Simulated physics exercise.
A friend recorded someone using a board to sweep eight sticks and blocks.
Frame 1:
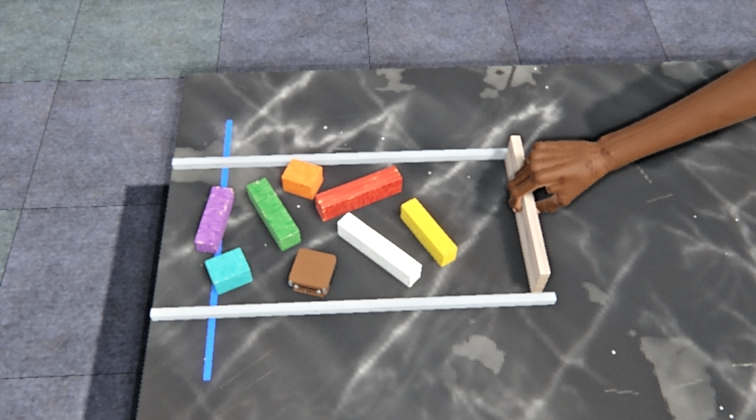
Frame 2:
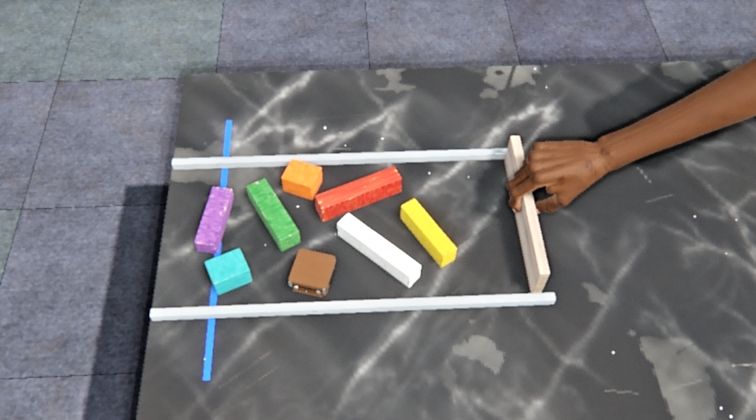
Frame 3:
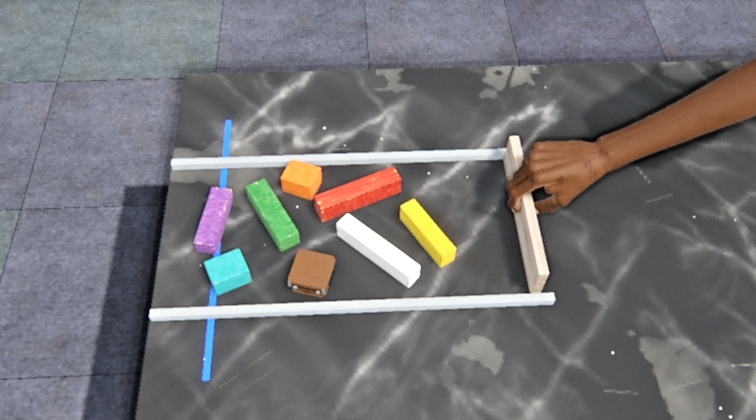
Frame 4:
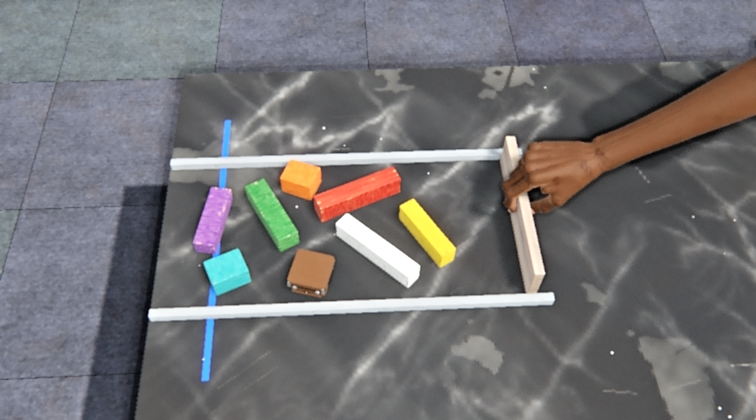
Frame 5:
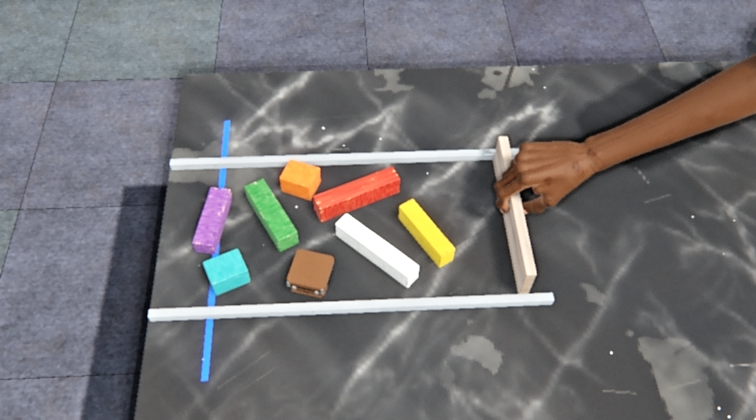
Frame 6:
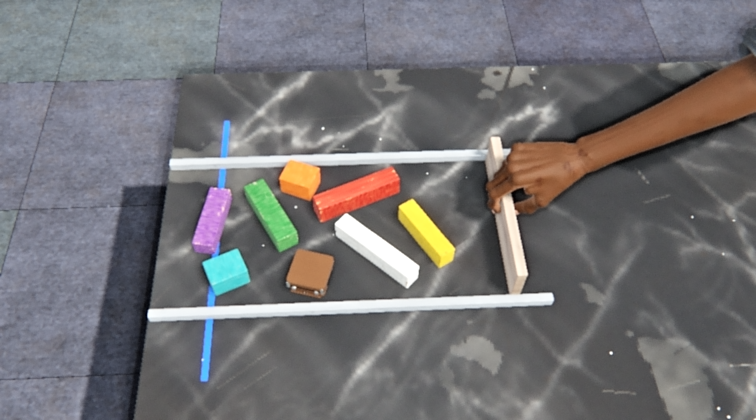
We see colourful blocks and sticks lying between two pale rails on a dark marbled surface, with a blue strip at the left. A hand holds a wooden board upright at the right, then slides it slightly left, not touching any pieces.
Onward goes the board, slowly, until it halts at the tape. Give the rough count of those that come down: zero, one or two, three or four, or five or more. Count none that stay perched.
Odds are the fallen group will hold three or four.
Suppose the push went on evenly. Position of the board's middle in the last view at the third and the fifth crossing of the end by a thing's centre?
About (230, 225) and about (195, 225).
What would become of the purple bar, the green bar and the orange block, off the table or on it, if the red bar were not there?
I'd say the purple bar ends up down, the green bar stays where it is, and the orange block stays where it is.
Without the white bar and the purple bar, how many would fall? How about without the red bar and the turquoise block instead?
First 2, second 1.
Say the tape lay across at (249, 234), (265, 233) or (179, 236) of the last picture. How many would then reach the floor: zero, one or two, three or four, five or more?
Falls: Zero; no fall at all; five or over.
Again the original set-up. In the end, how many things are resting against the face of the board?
2 end up touching it.
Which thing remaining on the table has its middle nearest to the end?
It would be the brown case.
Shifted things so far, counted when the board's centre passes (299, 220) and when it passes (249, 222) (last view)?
First position 8; second position 8.
Soon after, none off yet; purple bar at rest near (213, 220); turquoise block at rest near (227, 272); green bar at rest near (271, 215).
After that, none off yet; purple bar at rest near (209, 220); turquoise block at rest near (224, 274); green bar displaced a little near (241, 226).
And then, none off yet; purple bar displaced a little near (176, 213); turquoise block displaced about its own width near (168, 290); green bar displaced about its own width near (182, 230).
In the end, the number that fall off is three or four; gone, green bar, turquoise block and purple bar.
